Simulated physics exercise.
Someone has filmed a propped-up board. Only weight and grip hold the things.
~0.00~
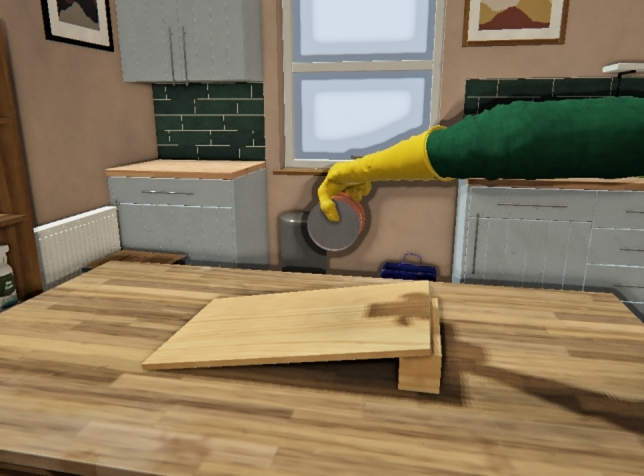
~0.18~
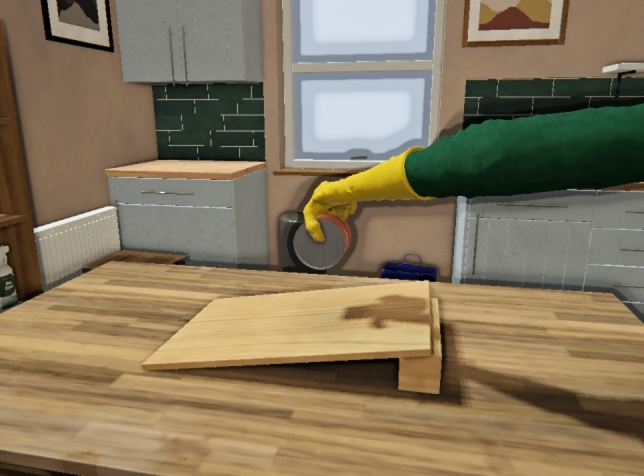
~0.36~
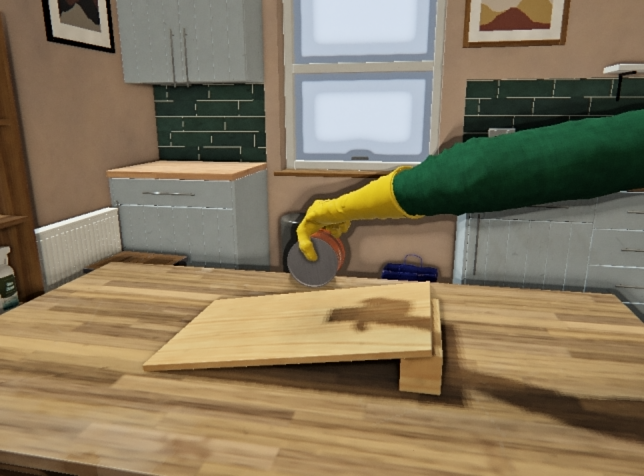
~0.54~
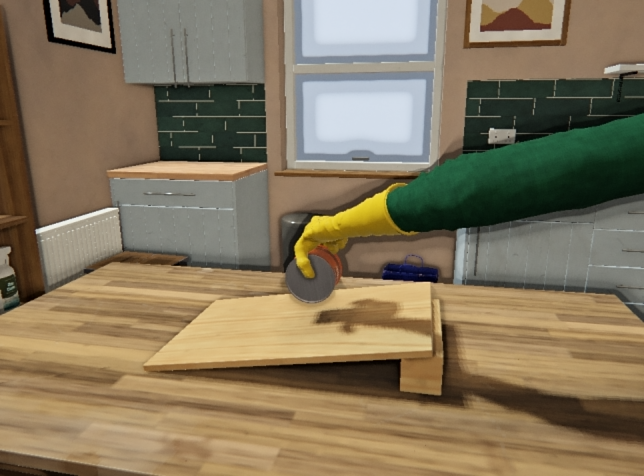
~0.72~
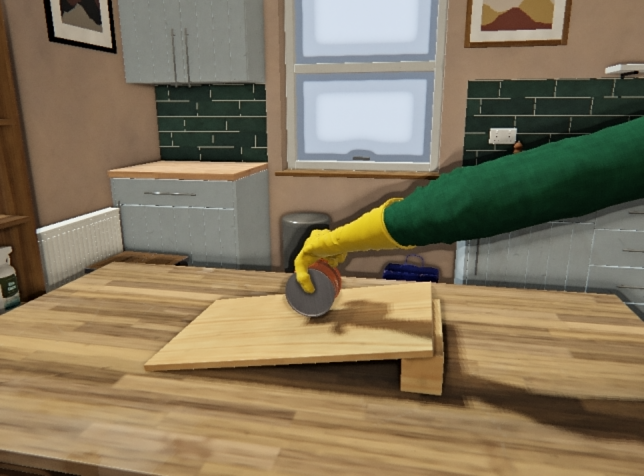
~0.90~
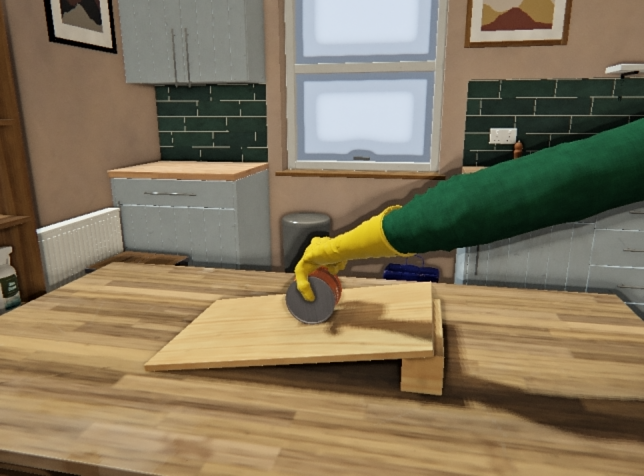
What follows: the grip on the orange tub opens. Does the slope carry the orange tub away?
Outcome: The orange tub runs down the board.
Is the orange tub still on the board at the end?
The orange tub comes off the board.
After 1.70 s, orange tub shifted well along near (207, 304).
After 2.10 s, orange tub now off the board.
After 2.50 s, things are still on the move.
After 2.80 s, as before.
In the end (3.0 s), off the board, orange tub. The orange tub goes downhill.
